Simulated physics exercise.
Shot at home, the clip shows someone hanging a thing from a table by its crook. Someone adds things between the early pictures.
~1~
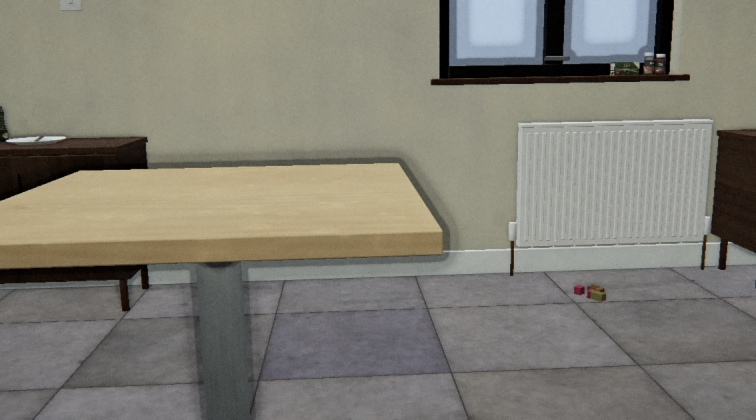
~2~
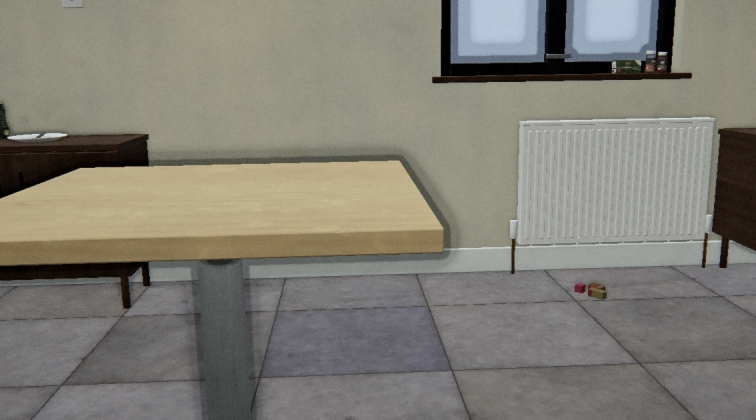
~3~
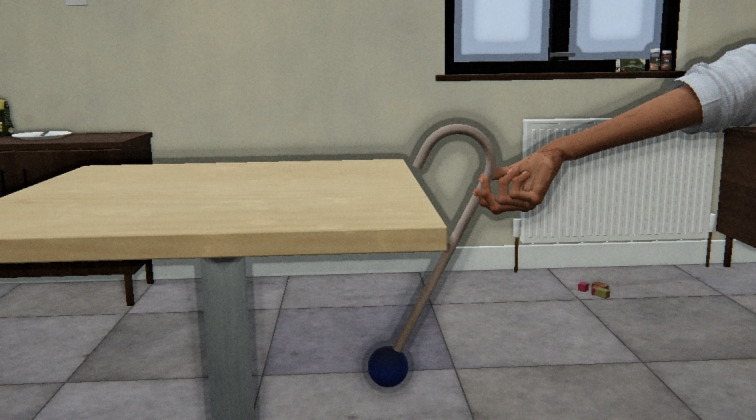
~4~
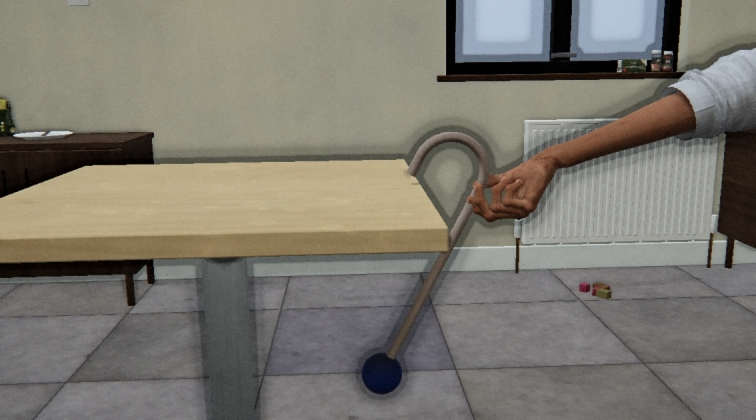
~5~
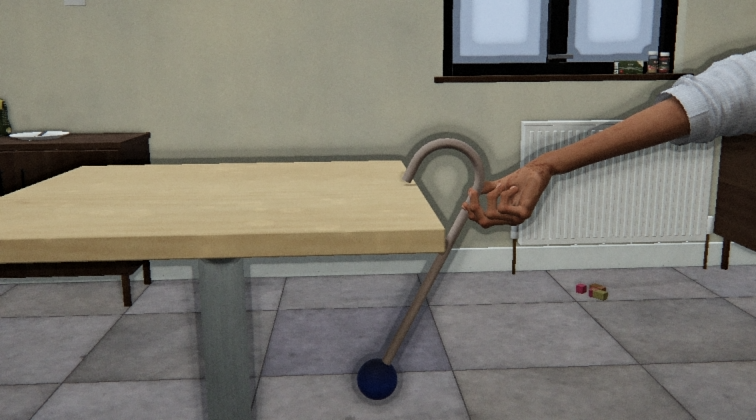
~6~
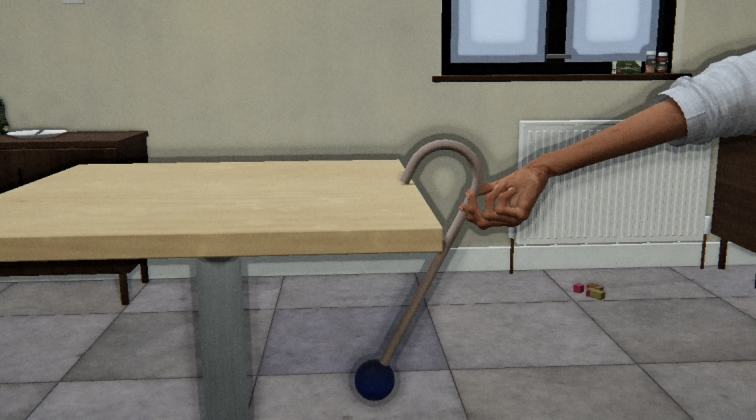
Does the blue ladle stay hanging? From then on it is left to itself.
Yes, watch, it will stay up.
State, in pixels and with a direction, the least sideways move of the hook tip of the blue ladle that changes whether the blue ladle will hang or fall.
Shift: 12 px, rightward.
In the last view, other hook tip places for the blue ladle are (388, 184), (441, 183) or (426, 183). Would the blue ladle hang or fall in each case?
First try it clings on, second try it goes down, third try it goes down.
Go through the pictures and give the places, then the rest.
In the first frame, table (215, 202).
In the second frame, table (216, 200).
In the third frame, still on the way; blue ladle (417, 256); table (219, 198).
In the fourth frame, still on the way; blue ladle (412, 263); table (220, 198).
In the fifth frame, still on the way; blue ladle (406, 270); table (217, 198).
In the sixth frame, in place, still held; blue ladle (404, 271); table (215, 197).
Then, 0.28 s later than the last frame, blue ladle at rest near (405, 271).
When it is over, the blue ladle hangs from the table, near (405, 271).
